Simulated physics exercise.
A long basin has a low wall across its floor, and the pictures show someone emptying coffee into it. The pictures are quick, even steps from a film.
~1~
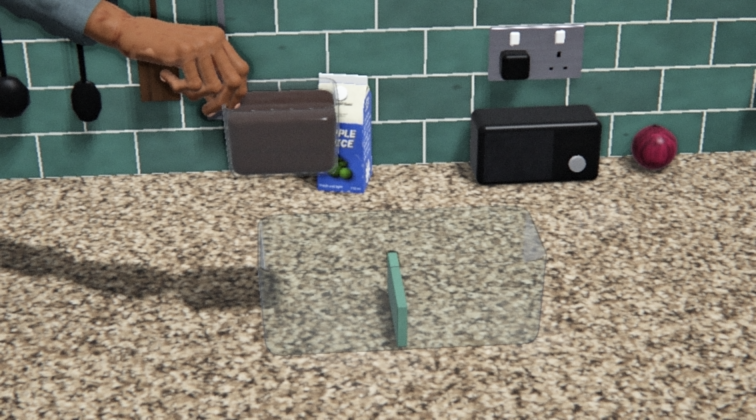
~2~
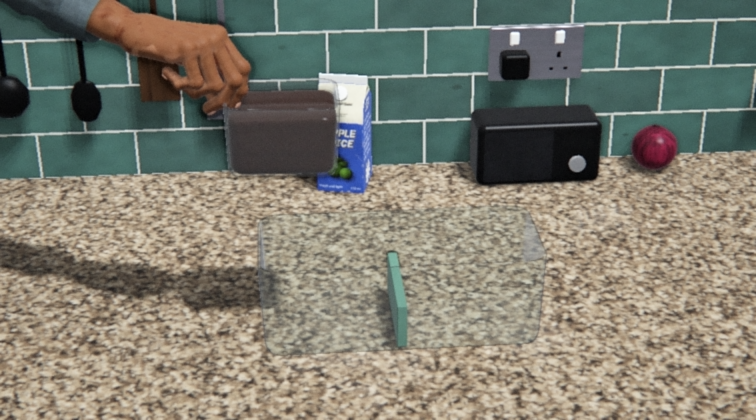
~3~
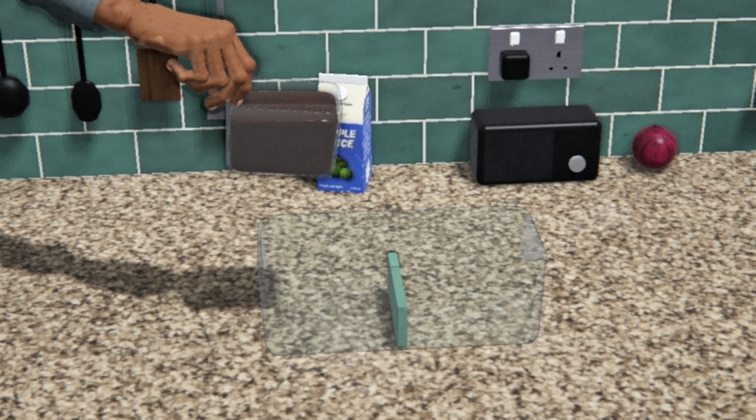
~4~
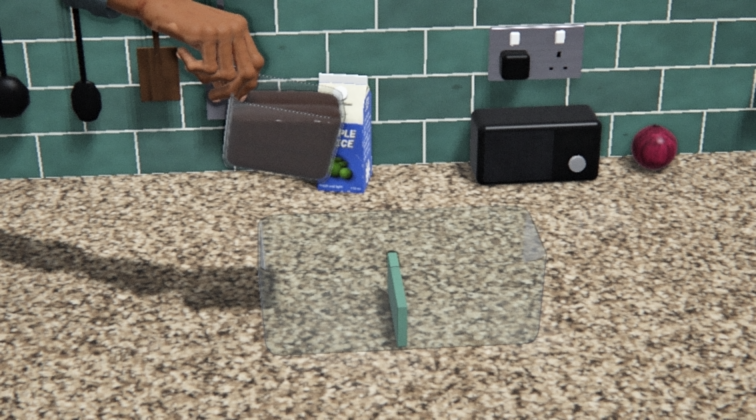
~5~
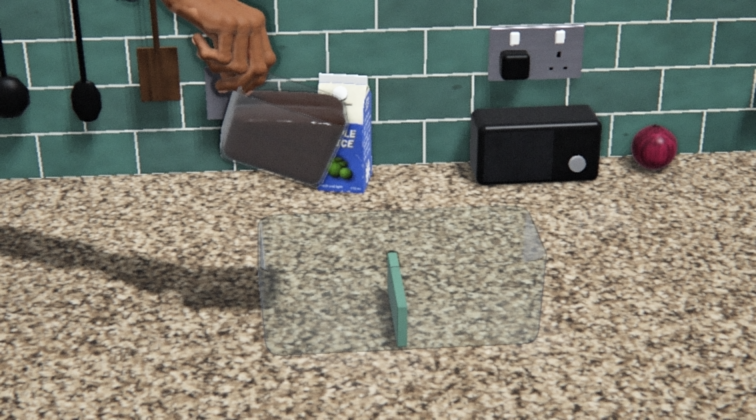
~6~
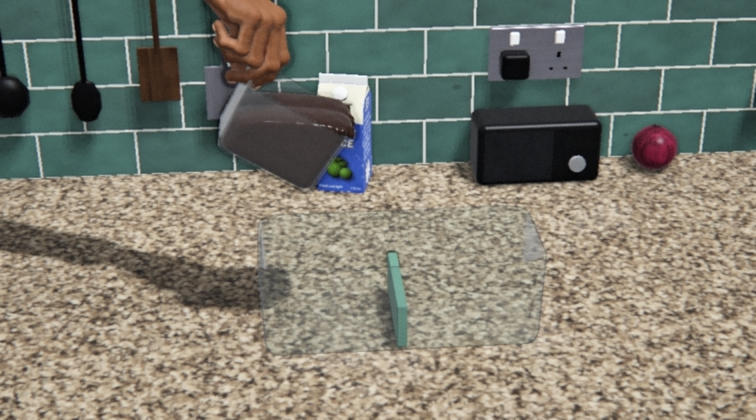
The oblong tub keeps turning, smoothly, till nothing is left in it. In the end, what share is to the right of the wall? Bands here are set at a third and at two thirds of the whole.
The amount on the right comes to between a third and two thirds of the whole.
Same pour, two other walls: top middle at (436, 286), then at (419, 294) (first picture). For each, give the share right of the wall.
Roughly 5 per cent first and roughly 25 per cent second.
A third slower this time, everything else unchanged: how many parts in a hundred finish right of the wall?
It comes to near 65 per cent.
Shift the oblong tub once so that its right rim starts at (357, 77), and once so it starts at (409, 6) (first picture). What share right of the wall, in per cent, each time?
Close to 85 % for the first start and close to 85 % for the second.
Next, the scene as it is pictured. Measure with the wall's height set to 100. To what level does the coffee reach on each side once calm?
Once still, it is 30 % on the left and 30 % on the right.
A moment on, the oblong tub is tipped on its side and 36 per cent is still to pour, 3 is left of the wall and 17 right of it.
Next, the oblong tub is tipped on its side and 10 per cent is still to pour, 24 is left of the wall and 56 right of it.
Then the oblong tub is tipped on its side and 3 per cent is still to pour, 36 is left of the wall and 55 right of it.
Later the oblong tub is tipped on its side and 1 per cent is still to pour, 41 is left of the wall and 55 right of it.
In the end 43 per cent lies left of the wall, 55 right of it and 1 outside.
